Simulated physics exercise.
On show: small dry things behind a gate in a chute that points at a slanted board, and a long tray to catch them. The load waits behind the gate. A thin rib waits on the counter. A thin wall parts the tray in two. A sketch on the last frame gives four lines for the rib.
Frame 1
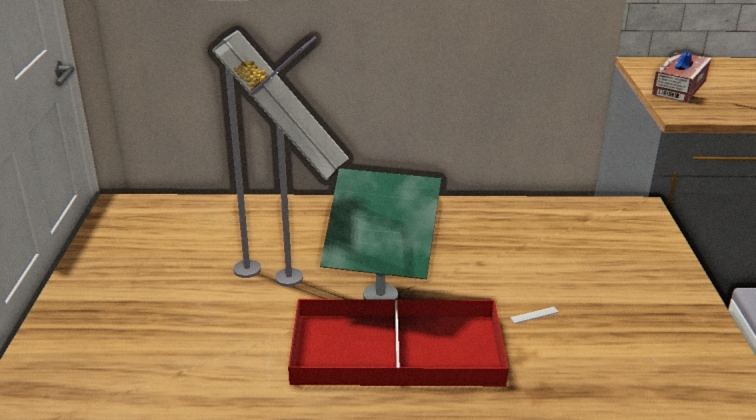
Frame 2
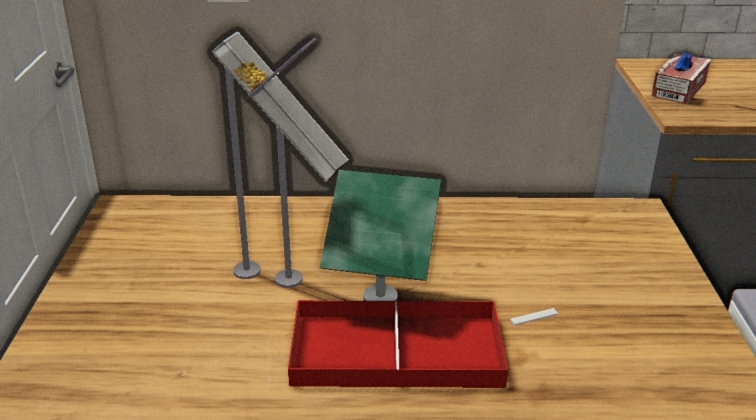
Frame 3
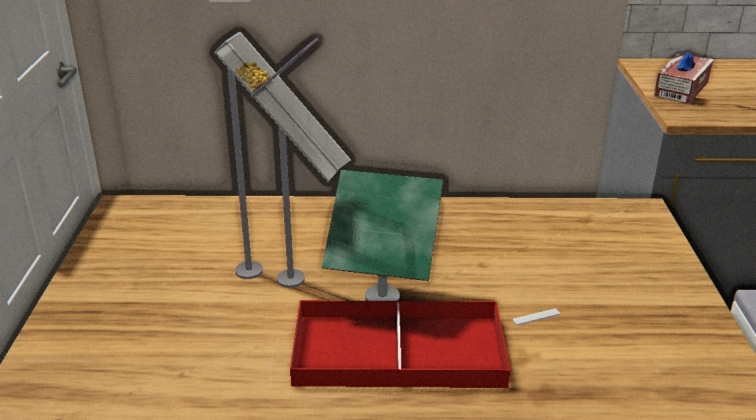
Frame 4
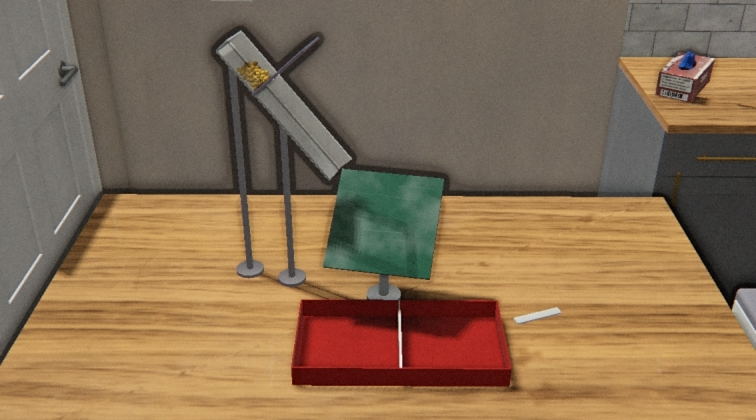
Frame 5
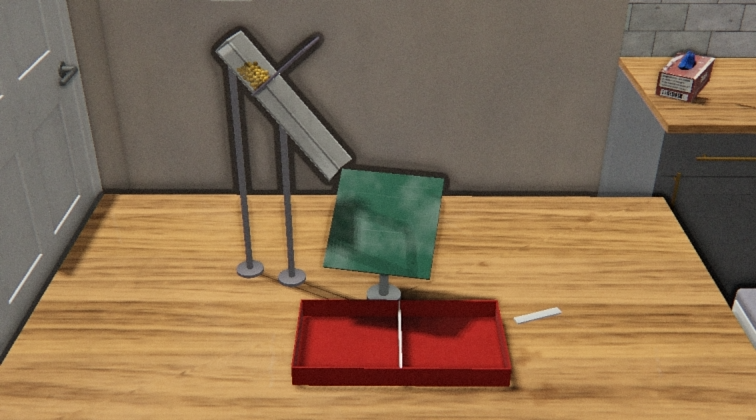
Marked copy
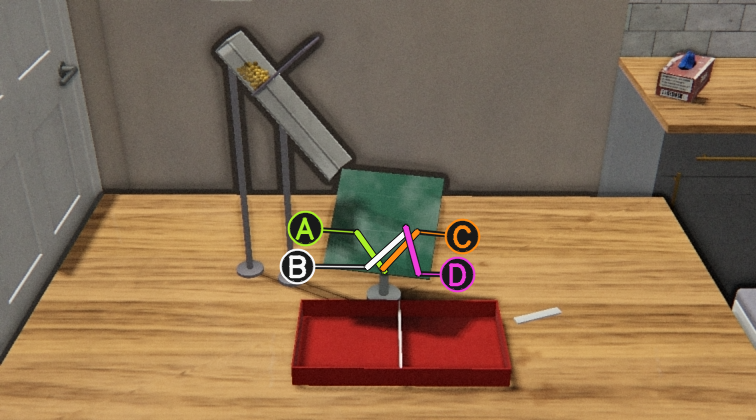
Nothing really moved except a slight shift of the view; small golden pieces stayed high in a sloping grey chute, near a tilted green board and a divided red tray on a wooden table.
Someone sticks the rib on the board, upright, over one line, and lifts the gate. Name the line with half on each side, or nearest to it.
Use line D.
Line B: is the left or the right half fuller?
Left.
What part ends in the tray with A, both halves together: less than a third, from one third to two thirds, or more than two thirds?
It is more than two thirds.
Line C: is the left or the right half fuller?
Left.
On the marked copy, line A from (357, 232) to (384, 271); line B from (405, 233) to (367, 267); line C from (417, 231) to (382, 268); line D from (405, 227) to (418, 273).
With A, of what is caught, a small share in the left half, all but a few in the right.
With B, of what is caught, all but a few in the left half, a small share in the right.
With C, of what is caught, all but a few in the left half, only a few in the right.
With D, of what is caught, close to half in the left half, close to half in the right.
